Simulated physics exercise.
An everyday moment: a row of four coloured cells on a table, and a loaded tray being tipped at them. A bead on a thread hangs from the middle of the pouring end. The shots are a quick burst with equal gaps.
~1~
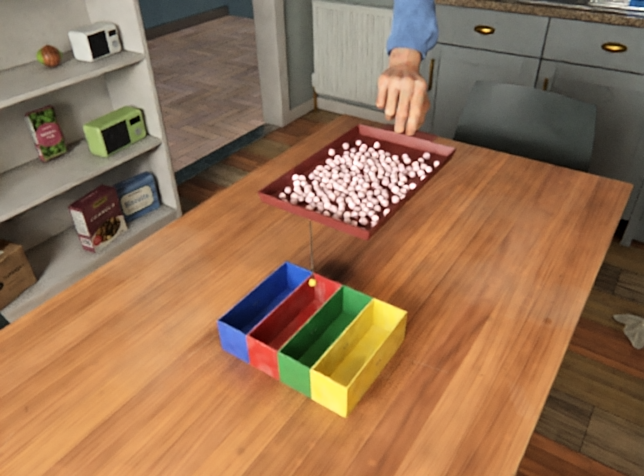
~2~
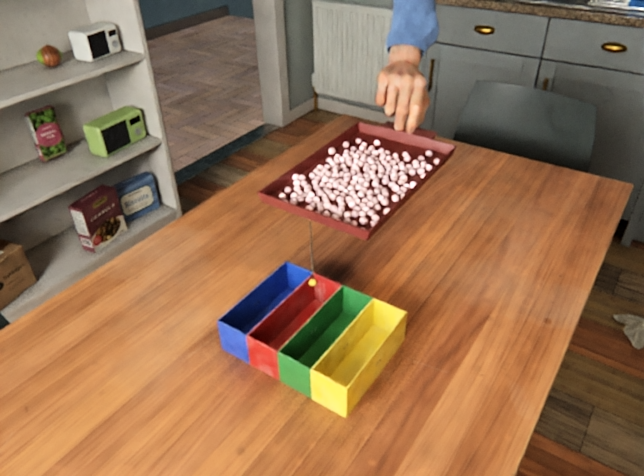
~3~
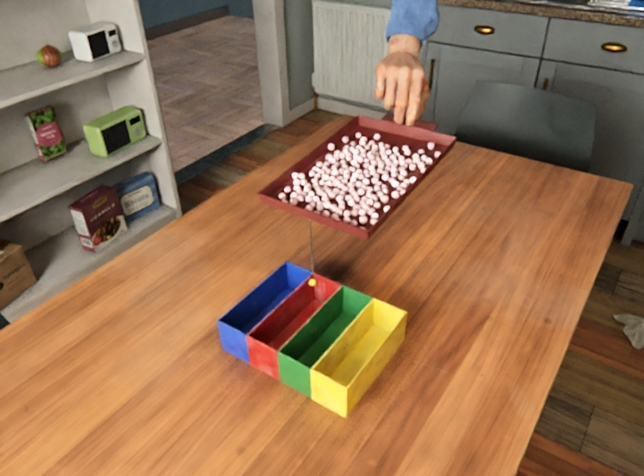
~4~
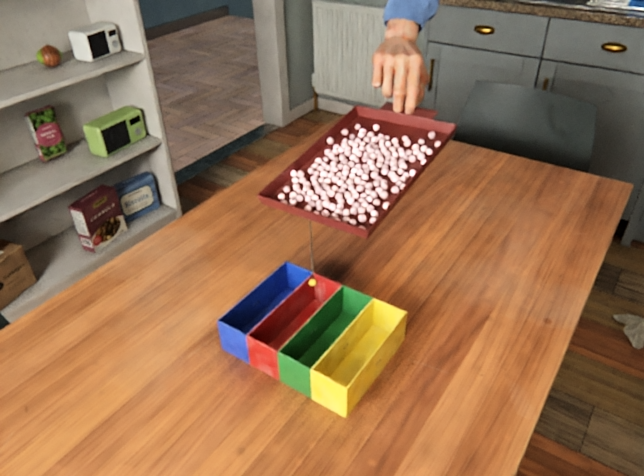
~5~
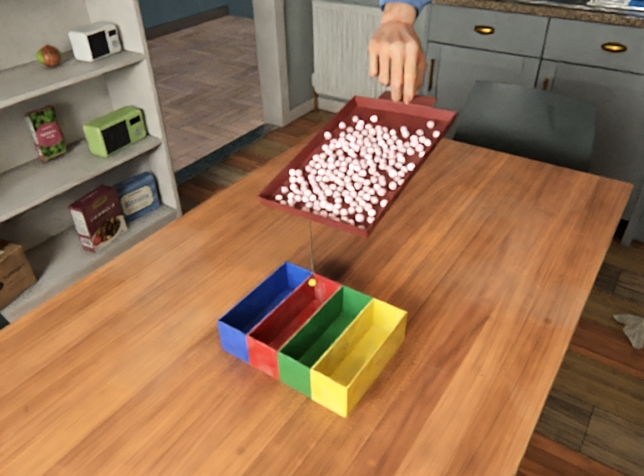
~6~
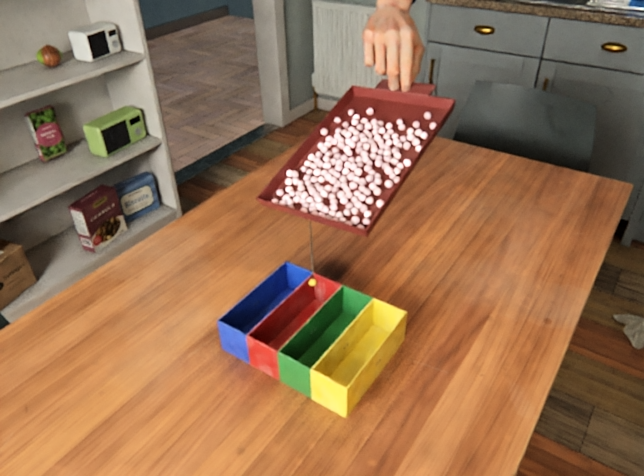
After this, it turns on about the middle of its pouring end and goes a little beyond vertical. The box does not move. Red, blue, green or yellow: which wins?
It favours the blue compartment.
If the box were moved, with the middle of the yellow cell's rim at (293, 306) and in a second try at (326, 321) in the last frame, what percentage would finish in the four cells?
About 90 and 90 per cent.
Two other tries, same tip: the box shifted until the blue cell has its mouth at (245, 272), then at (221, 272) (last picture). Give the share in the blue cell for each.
The first gives 20 %, the second 0 %.
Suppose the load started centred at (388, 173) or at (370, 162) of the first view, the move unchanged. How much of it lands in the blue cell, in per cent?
Near 40 % and 40 %.
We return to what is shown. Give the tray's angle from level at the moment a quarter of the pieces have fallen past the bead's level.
At about 75°.
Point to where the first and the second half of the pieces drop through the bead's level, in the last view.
Early half (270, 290), late half (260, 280).
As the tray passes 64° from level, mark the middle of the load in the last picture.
Close to (293, 200).
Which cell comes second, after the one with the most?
Second comes red.
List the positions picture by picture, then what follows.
The first picture shows corners of the pouring end near (261, 192) and (368, 229), level; middle of the load near (361, 182), sugar pearls; bead on its thread near (313, 282); blue cell near (234, 339); red cell near (263, 355); green cell near (295, 372); yellow cell near (329, 391).
The second picture shows corners of the pouring end near (261, 192) and (368, 229), level; middle of the load near (361, 181).
The third picture shows corners of the pouring end near (261, 193) and (367, 229), tipped barely, lowest at the left corner; middle of the load near (361, 177).
The fourth picture shows corners of the pouring end near (260, 194) and (366, 228), tipped a little, lowest at the left corner; middle of the load near (360, 172).
The fifth picture shows corners of the pouring end near (260, 196) and (366, 228), tipped a little, lowest at the left corner; middle of the load near (358, 168).
The sixth picture shows corners of the pouring end near (260, 197) and (365, 228), tipped clearly, lowest at the left corner; middle of the load near (354, 167), all but a few on the move; blue cell near (234, 339); red cell near (263, 355); green cell near (295, 372); yellow cell near (329, 391).
Shortly afterwards, tray tipped steeply; the bulk on the tray; only a few in the blue cell; only a few in the red cell; near a quarter falling or outside the box.
Next, tray tipped past a quarter turn; only a few on the tray; near a third in the blue cell; near a quarter in the red cell; a little in the green cell; only a few in the yellow cell; near a third falling or outside the box.
Some moments later, tray tipped past a quarter turn; near a third in the blue cell; near a quarter in the red cell; a little in the green cell; only a few in the yellow cell; near a third falling or outside the box.
In the end, tray tipped past a quarter turn; near a third in the blue cell; near a quarter in the red cell; a little in the green cell; only a few in the yellow cell; near a third outside the box.
